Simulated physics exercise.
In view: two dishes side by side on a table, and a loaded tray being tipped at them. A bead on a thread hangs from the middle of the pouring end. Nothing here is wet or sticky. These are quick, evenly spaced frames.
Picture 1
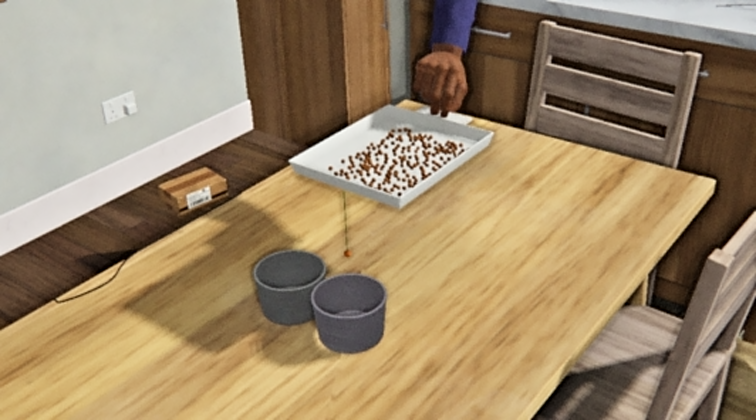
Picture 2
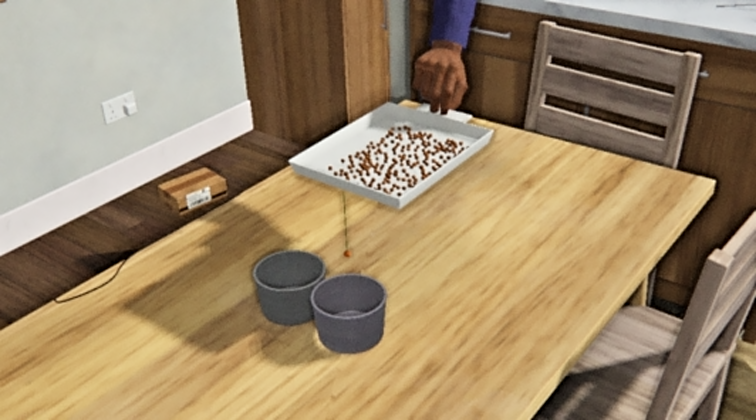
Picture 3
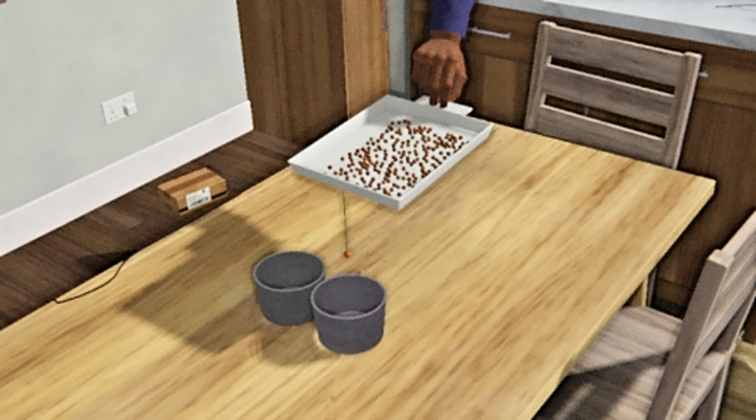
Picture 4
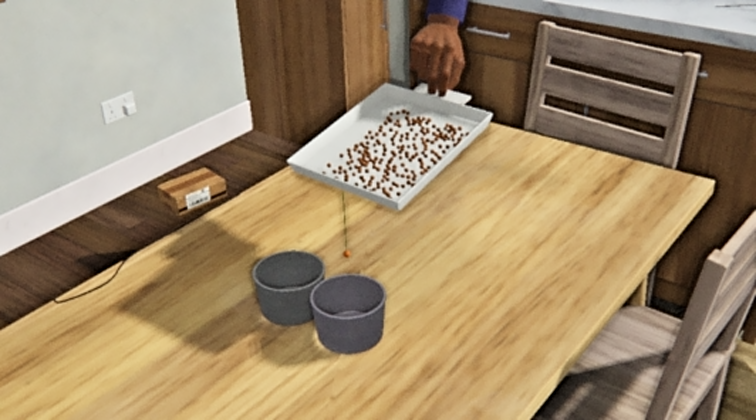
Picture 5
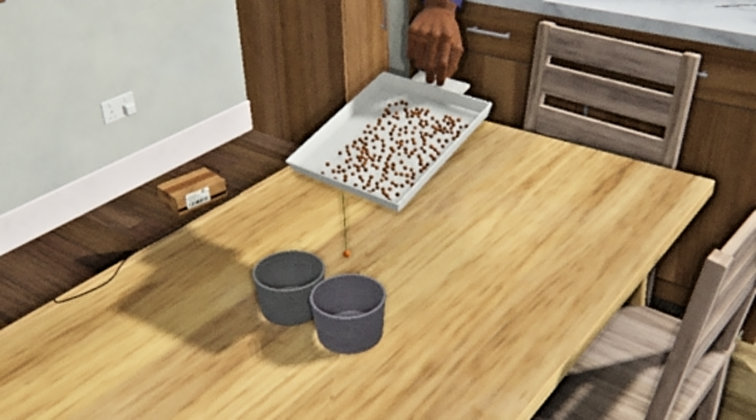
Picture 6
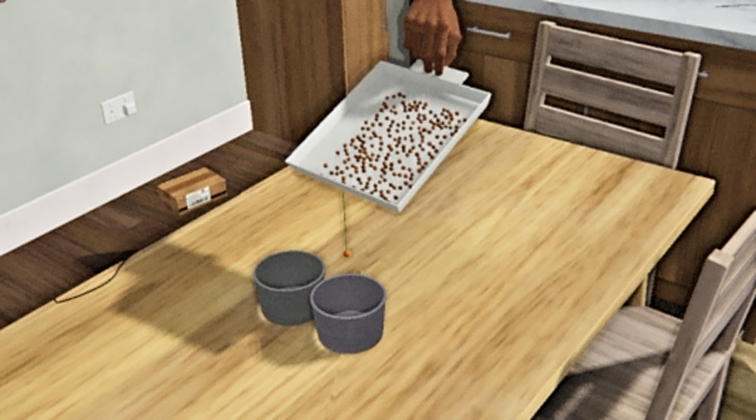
At first, a hand holds a white tray of small brown balls nearly level above a wooden table, near two dark dishes and a bead on a thread. The hand then gradually raises the far end, tilting the tray toward its near right corner, while the balls shift slightly and spread.
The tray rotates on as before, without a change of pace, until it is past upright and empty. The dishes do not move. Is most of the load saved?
Caught overall: Over half.
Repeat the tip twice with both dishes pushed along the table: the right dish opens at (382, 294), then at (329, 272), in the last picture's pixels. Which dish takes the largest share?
At the first place the right one, at the second the right-hand dish.
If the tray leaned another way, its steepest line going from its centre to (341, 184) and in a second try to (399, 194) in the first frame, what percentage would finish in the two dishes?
Near 90 % and 0 %.
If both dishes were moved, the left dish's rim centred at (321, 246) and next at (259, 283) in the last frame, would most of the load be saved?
First under half, then less than half.
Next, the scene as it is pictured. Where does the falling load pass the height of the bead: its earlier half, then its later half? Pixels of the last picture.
At about (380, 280), then at (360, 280).
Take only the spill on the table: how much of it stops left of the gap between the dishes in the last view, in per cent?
It comes to 10 per cent or so.
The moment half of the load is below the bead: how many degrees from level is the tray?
At some 105 degrees.
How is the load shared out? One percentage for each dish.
For the left dish some 10 %, for the right dish some 60 %.
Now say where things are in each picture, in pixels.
In the first frame, corners of the pouring end at (295, 160) and (399, 195), level; middle of the load at (402, 161), cereal balls; left dish at (268, 301); right dish at (327, 329); bead on its thread at (347, 254).
In the second frame, corners of the pouring end at (294, 160) and (399, 196), level; middle of the load at (402, 160).
In the third frame, corners of the pouring end at (294, 160) and (398, 197), tipped barely, lowest at the right corner; middle of the load at (401, 157).
In the fourth frame, corners of the pouring end at (293, 160) and (398, 199), tipped a little, lowest at the right corner; middle of the load at (400, 152).
In the fifth frame, corners of the pouring end at (292, 160) and (397, 200), tipped a little, lowest at the right corner; middle of the load at (399, 148).
In the sixth frame, corners of the pouring end at (291, 160) and (397, 202), tipped clearly, lowest at the right corner; middle of the load at (397, 146), most on the move; left dish at (267, 302); right dish at (326, 329).
Soon, tray tipped steeply; nearly all on the tray; a stray few in the right dish; a small part in the air.
A while on, tray tipped past a quarter turn; a small part on the tray; about a third in the right dish; a stray few in the left dish; about a quarter outside both; about a third in the air.
Towards the end, tray tipped past a quarter turn; about two thirds in the right dish; a small part in the left dish; about a third outside both.
Finally, tray tipped past a quarter turn; about two thirds in the right dish; a small part in the left dish; about a third outside both.
